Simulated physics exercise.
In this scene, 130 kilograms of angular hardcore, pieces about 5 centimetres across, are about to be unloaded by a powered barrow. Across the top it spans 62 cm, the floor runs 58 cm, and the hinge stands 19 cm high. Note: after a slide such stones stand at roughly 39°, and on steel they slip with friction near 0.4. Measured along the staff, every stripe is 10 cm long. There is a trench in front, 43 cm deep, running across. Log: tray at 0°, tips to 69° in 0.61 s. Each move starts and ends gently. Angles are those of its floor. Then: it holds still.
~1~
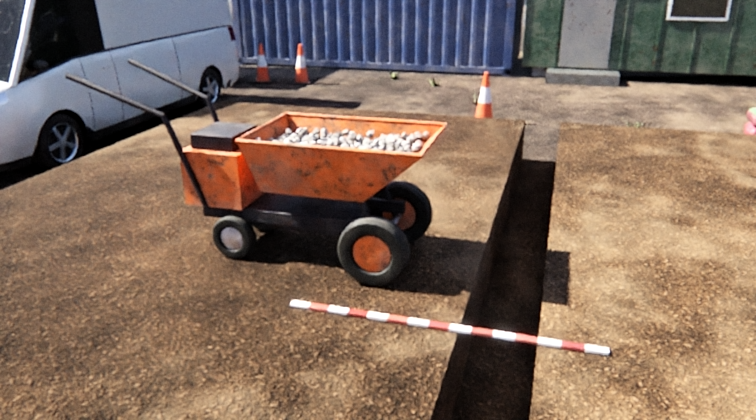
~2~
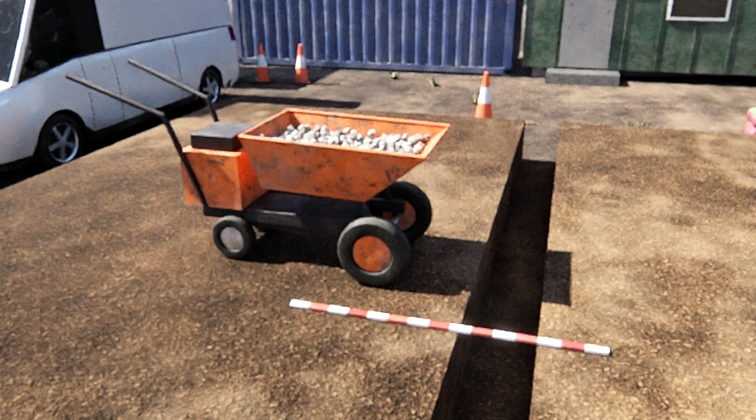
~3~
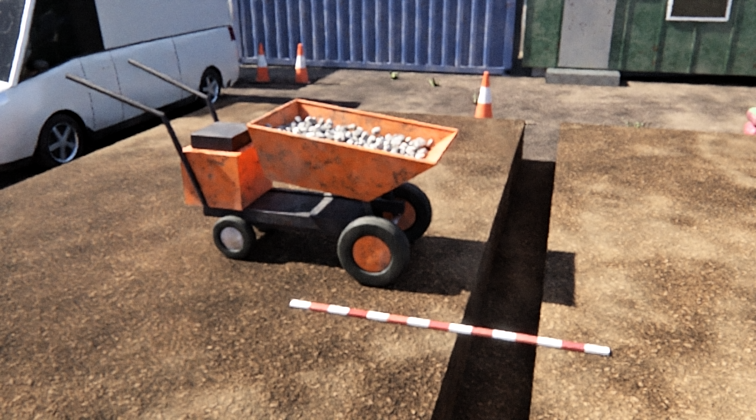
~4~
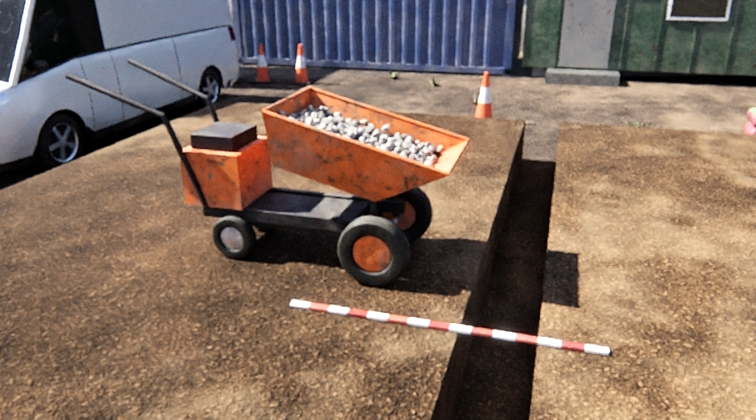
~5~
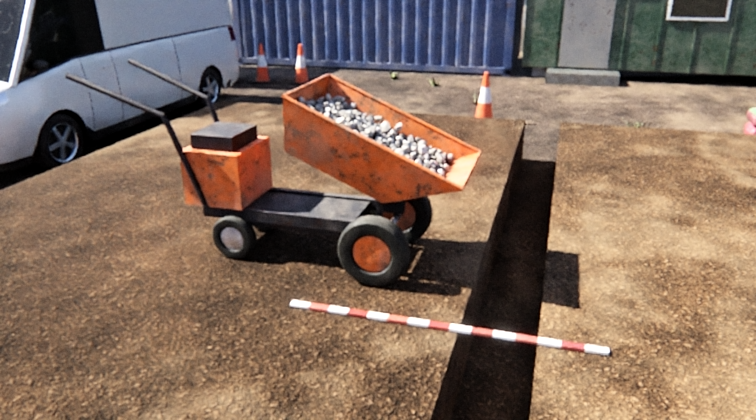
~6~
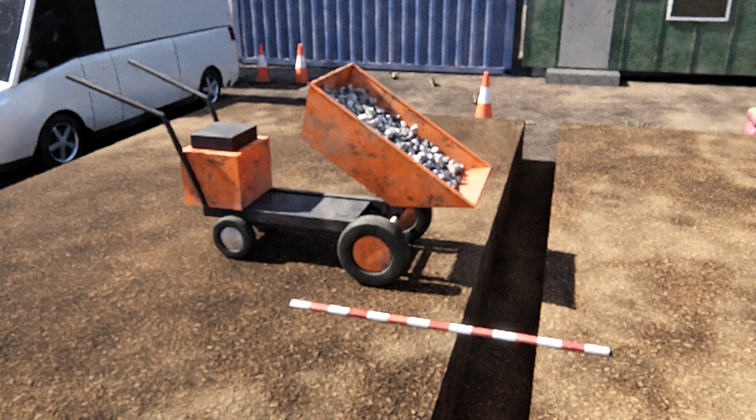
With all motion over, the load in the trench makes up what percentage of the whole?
It makes up about 64 percent of the whole load.
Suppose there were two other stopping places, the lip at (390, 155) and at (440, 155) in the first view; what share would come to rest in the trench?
Near 90 per cent from the first place, 45 from the second.
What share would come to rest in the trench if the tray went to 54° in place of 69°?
Expect roughly 40 per cent.
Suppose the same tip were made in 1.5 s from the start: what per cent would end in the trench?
Trench share: Approx. 90%.
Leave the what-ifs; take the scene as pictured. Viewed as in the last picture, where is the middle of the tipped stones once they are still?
Roughly at (528, 327).
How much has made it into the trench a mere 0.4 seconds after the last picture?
Some 20 per cent of the load by that point.
Then, 0.2 s after the last picture the floor is at 59°, 100 % in the tray; the foremost stones are at (481, 231).
Then, 0.4 s after the last picture the floor is at 69°, 81 % in the tray, 19 % in the trench; the foremost stones are at (546, 286).
Then, 0.8 s after the last picture the floor is at 69°, 10 % in the tray, 54 % in the trench, 37 % past the trench; the foremost stones are at (710, 303).
Then, 2.7 s after the last picture the floor is at 69°, 0 % in the tray, 64 % in the trench, 36 % past the trench; the foremost stones are past the picture's edge.
